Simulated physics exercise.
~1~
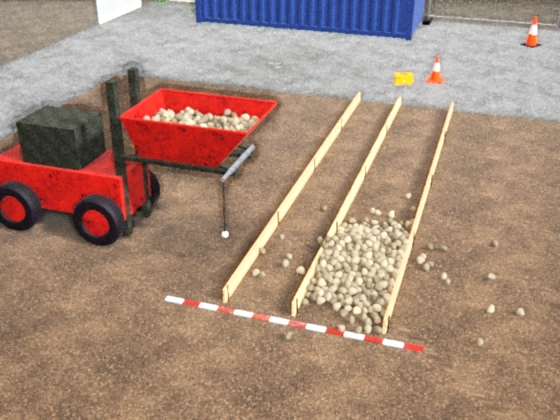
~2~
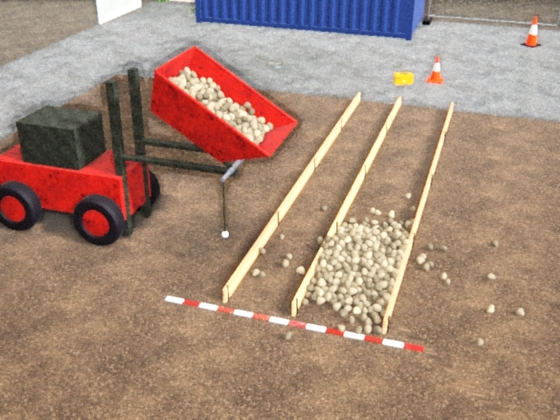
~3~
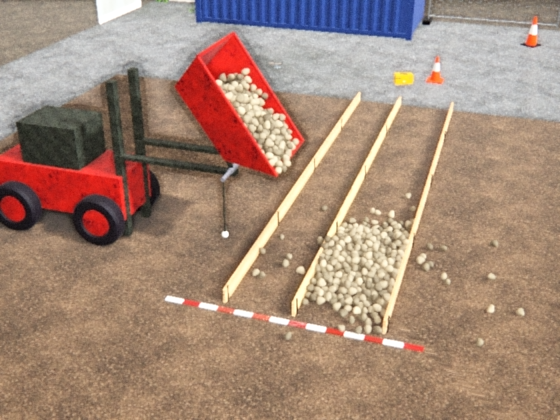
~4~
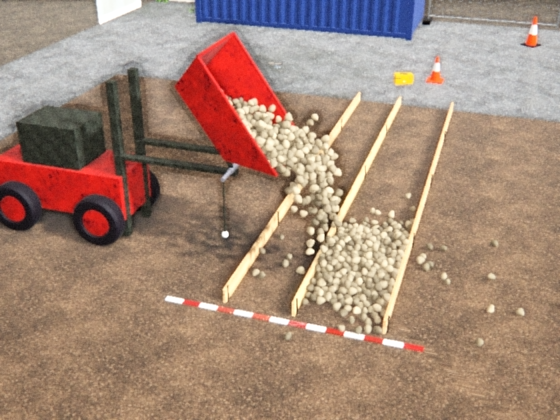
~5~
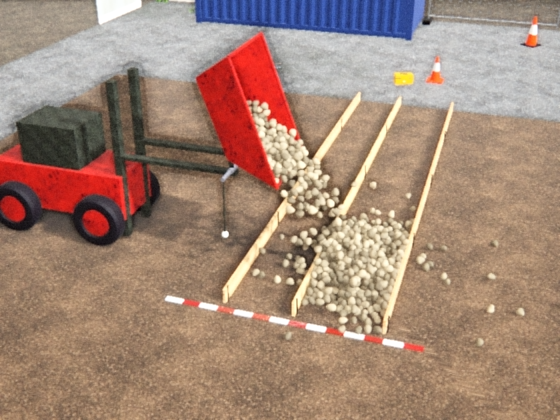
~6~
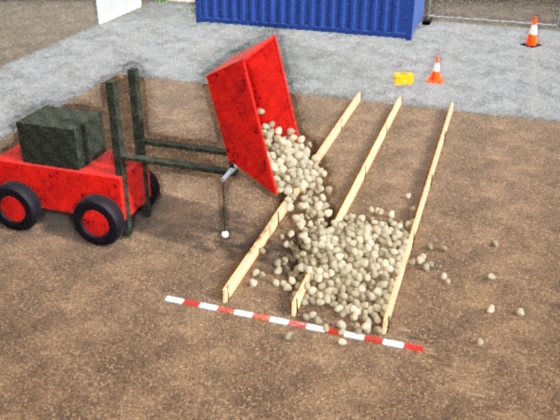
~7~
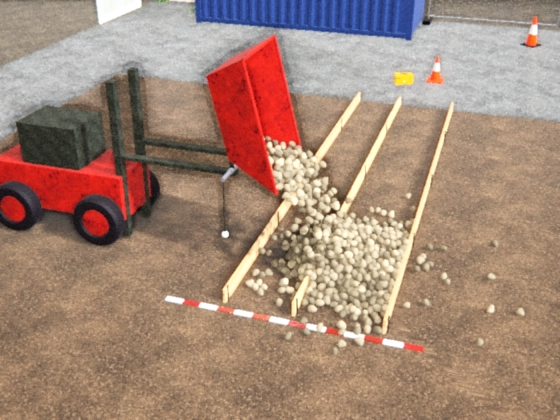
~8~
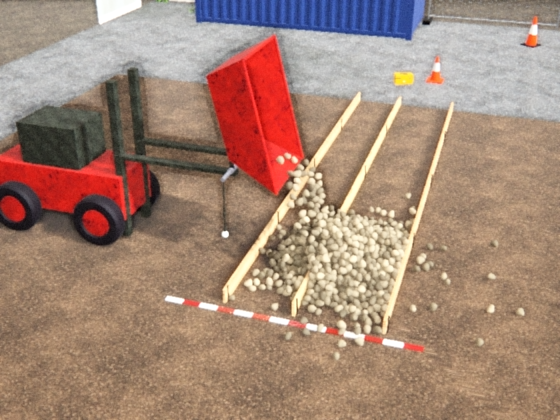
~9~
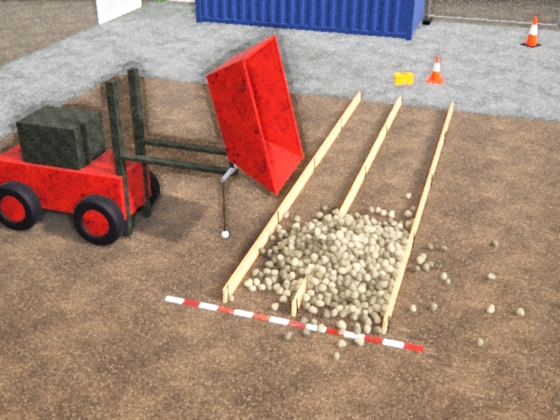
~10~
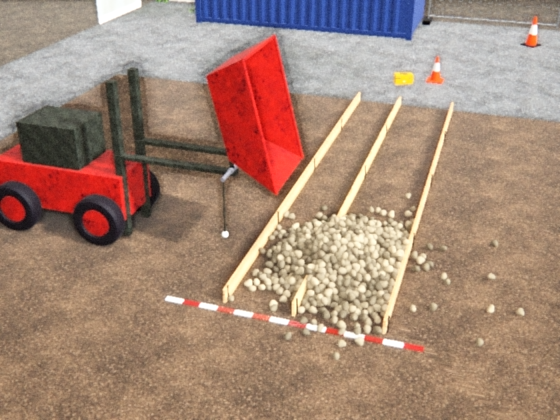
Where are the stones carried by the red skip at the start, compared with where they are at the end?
At the start they sit inside the raised skip on the left. By the end they lie lower and further right, on the ground between the wooden boards, merged with the earlier heap.
